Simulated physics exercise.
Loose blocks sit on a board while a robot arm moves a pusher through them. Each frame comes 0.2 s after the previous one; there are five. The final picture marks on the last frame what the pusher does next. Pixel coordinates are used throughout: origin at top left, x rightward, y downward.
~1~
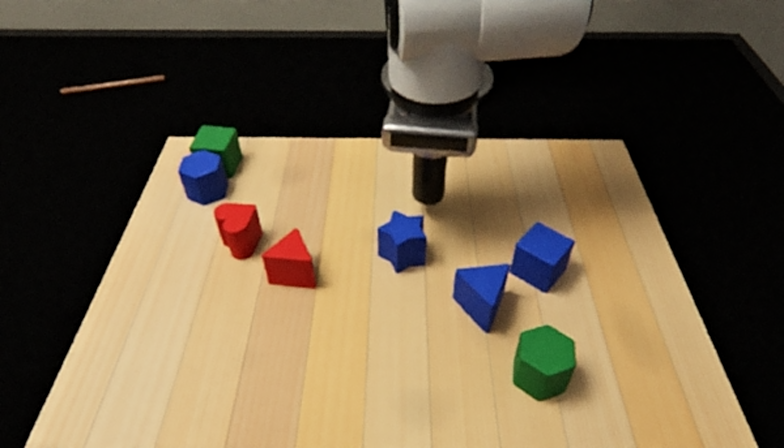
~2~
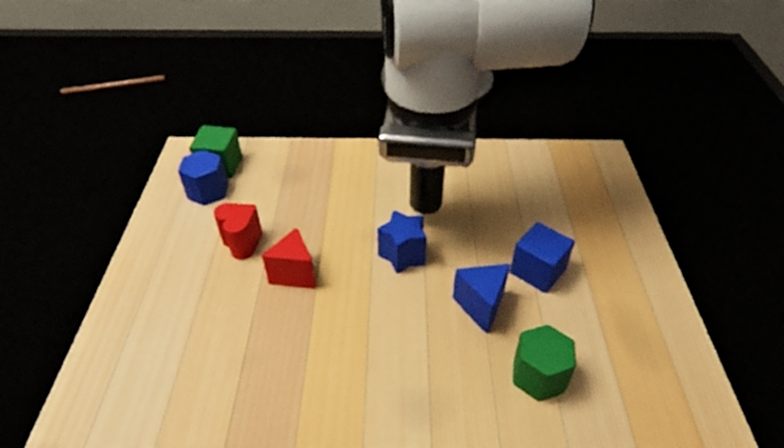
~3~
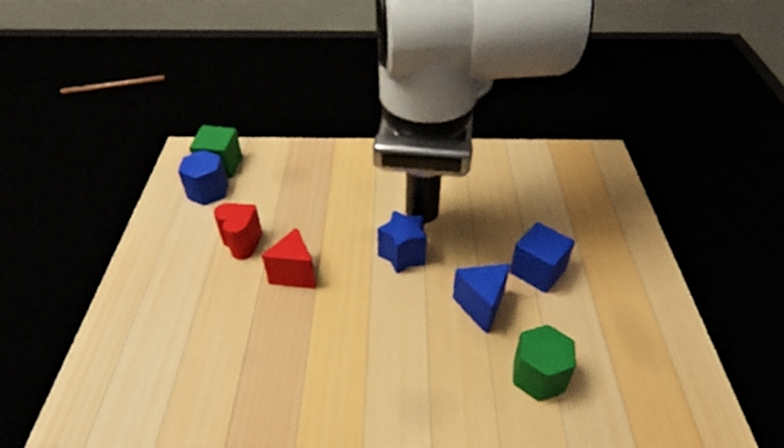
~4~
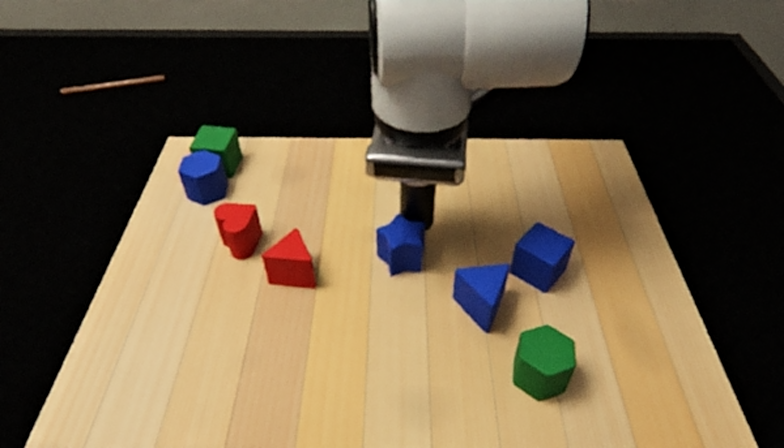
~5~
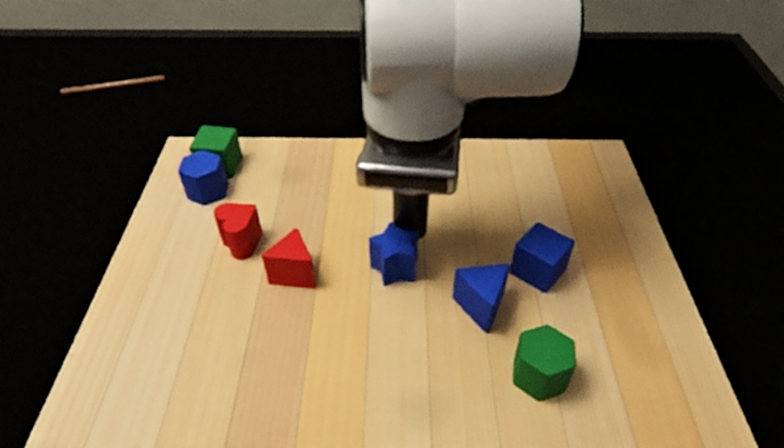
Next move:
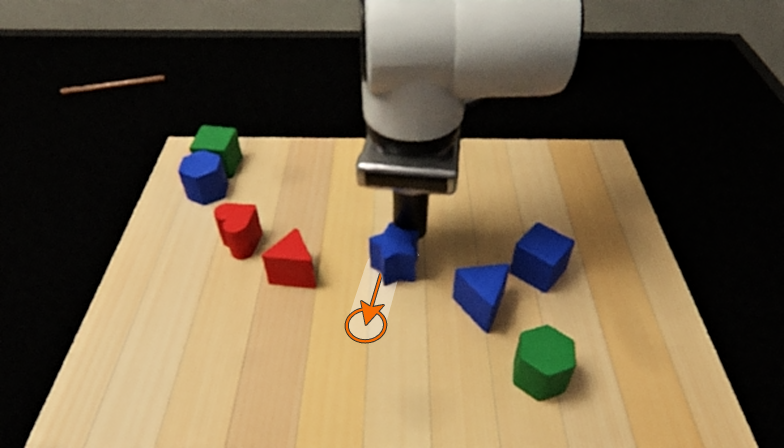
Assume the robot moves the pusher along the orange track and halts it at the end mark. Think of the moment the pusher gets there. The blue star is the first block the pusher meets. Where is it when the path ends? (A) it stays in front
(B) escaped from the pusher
A: It stays in front.
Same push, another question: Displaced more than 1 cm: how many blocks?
I'm going with one.
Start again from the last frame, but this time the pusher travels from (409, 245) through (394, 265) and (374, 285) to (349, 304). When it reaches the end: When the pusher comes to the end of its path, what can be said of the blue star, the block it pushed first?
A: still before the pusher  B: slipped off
I'll go with A - still before the pusher.
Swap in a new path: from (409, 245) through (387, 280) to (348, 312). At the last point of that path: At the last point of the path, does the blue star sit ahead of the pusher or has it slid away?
Still in front.
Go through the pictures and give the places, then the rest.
The first picture shows pusher tip (428, 196); block tops, red triangular piece (290, 247); blue star (404, 226).
The second picture shows pusher (426, 205); blocks unchanged.
The third picture shows pusher (422, 214); blocks unchanged.
The fourth picture shows pusher (417, 222); blue star (402, 230).
The fifth picture shows pusher (410, 231); red triangular piece (290, 247); blue star (395, 240).
Path on the board, from (409, 245) through (385, 264) and (375, 293) to (366, 325).
The first path, step by step. One third of the way, pusher (384, 251); blue star (374, 263).
Two thirds of the way, pusher (374, 281); blue star (363, 296).
At the end, pusher (365, 311); red triangular piece in place; blue star (352, 330).
